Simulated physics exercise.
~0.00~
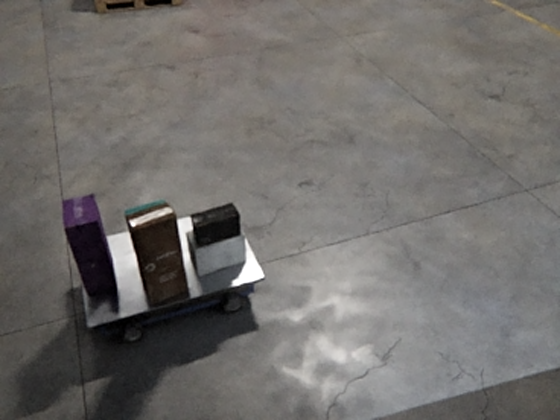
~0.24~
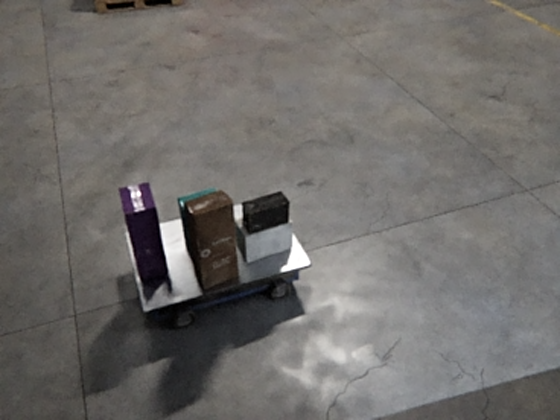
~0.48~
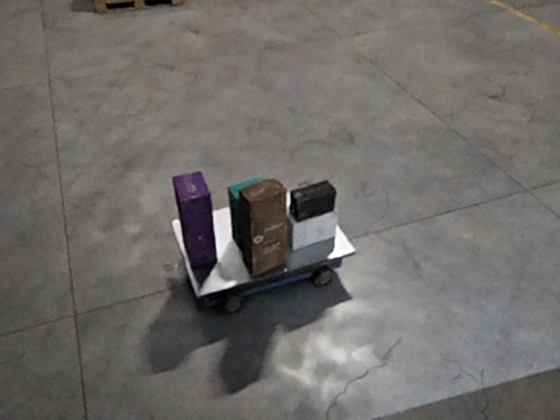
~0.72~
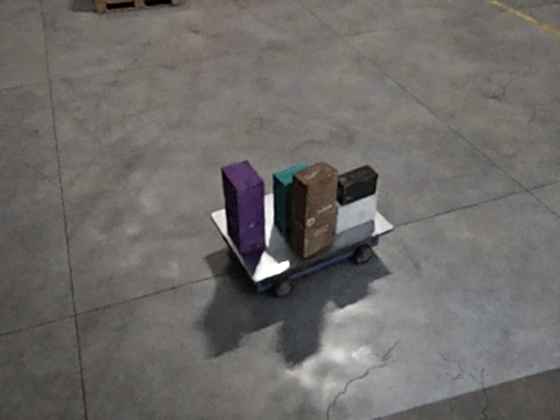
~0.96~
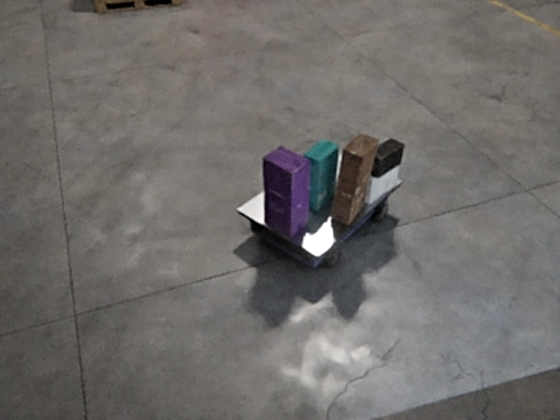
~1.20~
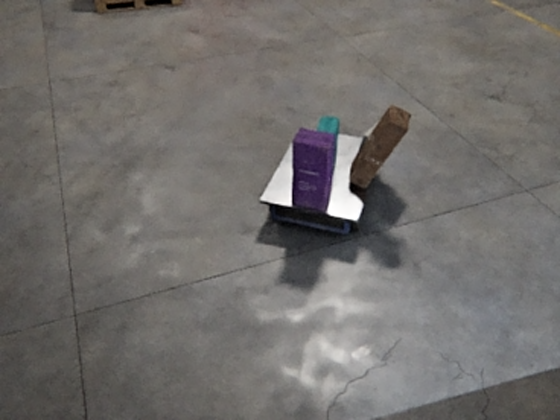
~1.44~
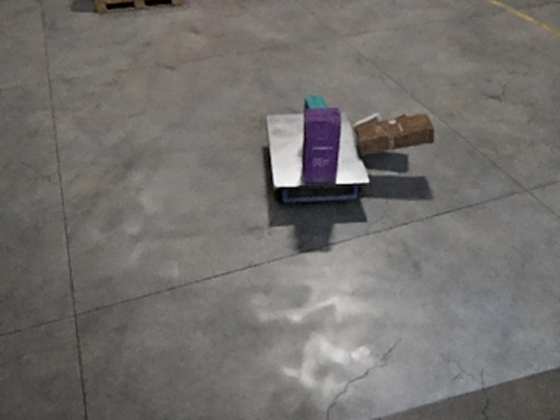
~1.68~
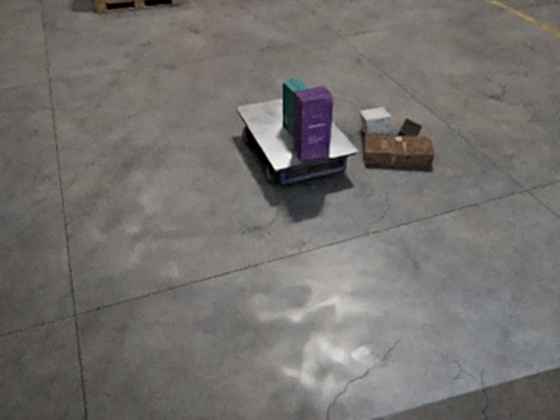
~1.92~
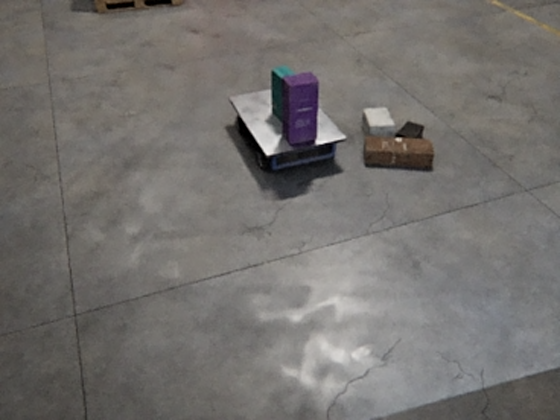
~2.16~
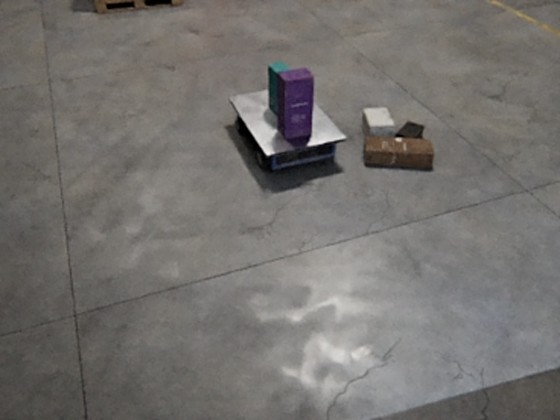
On a concrete floor, a flat cart carrying five upright boxes rolled right and curved away to its left, tipping the brown, black and white boxes off its right side, then stopped with the purple and turquoise boxes still standing aboard.
